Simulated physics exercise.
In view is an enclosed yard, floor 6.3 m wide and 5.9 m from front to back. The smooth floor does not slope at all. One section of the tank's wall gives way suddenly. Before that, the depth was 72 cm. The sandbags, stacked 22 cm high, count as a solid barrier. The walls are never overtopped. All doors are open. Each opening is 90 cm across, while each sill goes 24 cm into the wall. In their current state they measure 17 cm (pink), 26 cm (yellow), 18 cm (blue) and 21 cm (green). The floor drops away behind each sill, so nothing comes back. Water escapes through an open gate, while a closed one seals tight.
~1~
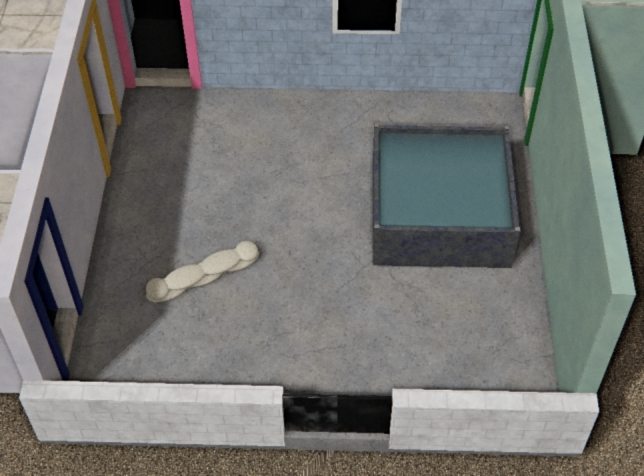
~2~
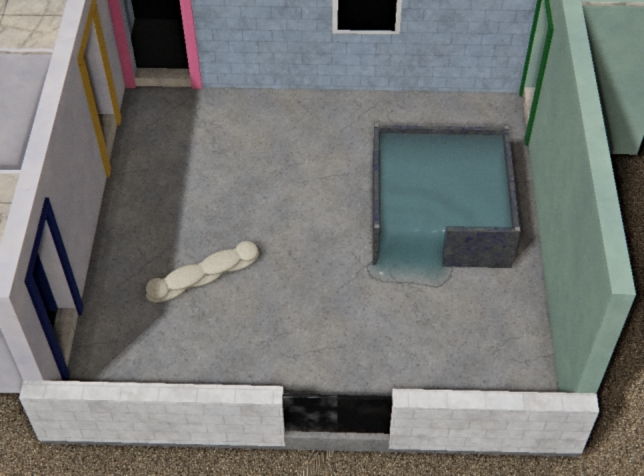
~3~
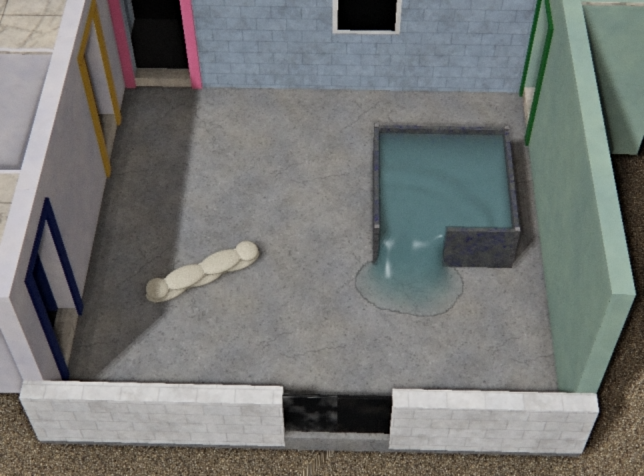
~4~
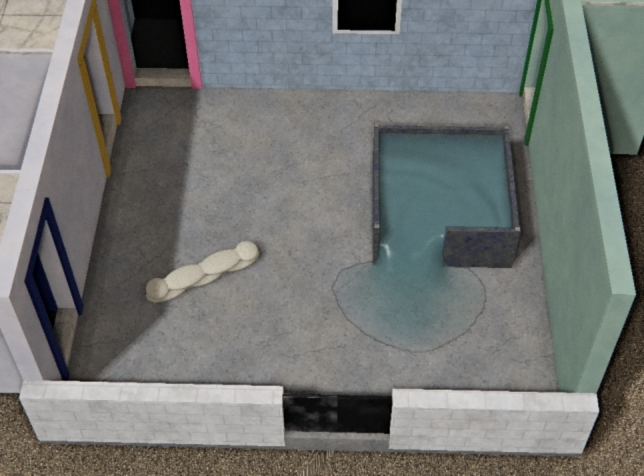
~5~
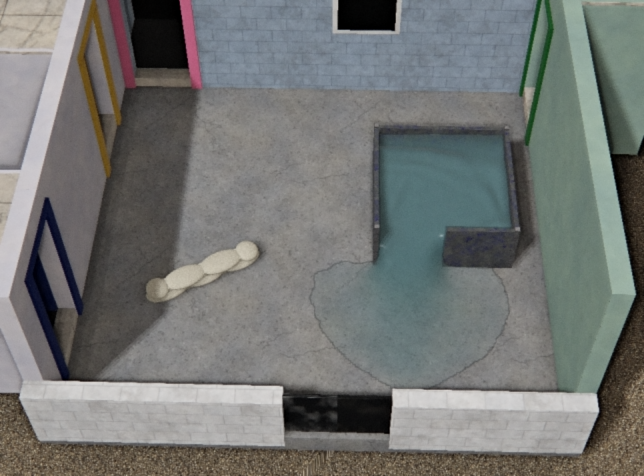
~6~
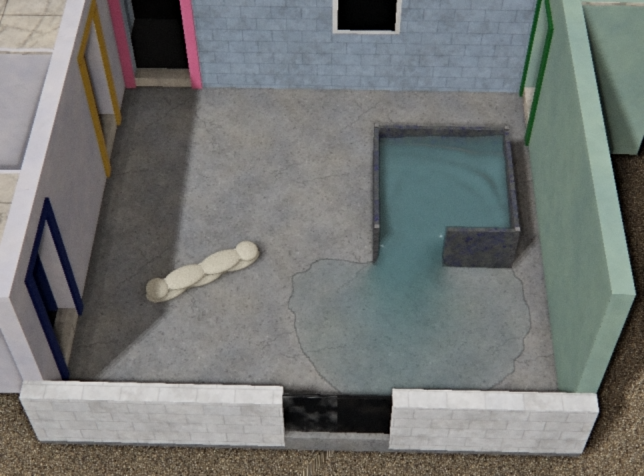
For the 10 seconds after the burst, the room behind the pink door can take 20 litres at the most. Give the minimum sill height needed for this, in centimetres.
Roughly 7 centimetres.
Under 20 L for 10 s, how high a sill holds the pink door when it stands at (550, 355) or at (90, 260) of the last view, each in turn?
Roughly 12.0 cm for the first and 5.5 cm for the second.
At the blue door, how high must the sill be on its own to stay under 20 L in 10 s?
At blue, about 16 cm.
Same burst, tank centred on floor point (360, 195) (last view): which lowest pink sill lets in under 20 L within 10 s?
In that case about 8.0 cm.
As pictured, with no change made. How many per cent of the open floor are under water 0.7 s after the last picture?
Near 25 per cent of the open floor.
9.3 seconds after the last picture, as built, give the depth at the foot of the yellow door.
A ruler would read roughly 4.0 cm.
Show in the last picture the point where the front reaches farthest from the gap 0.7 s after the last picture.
Around (231, 418).
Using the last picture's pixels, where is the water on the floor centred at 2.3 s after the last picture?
Roughly (388, 300).
Then, 0.7 s after the last picture water covers 25 % of the floor, deepest (38 cm) near (401, 271); it has not reached the pink door.
Then, 2.3 s after the last picture water covers 40 % of the floor, deepest (28 cm) near (74, 415); it has not reached the pink door.
Then, 9.3 s after the last picture water covers 95 % of the floor, deepest (11 cm) near (59, 414); 8 cm at the pink door, 0 litres in over its 17 cm sill.
At the pink door as built, the water peaked near 11 cm, 4.9 s after the last picture.
Run again over the same 10 s with other heights there, 36 litres in over 6 cm, 7 litres over 8.5 cm. The limit of 20 litres is kept from about 7 cm up.
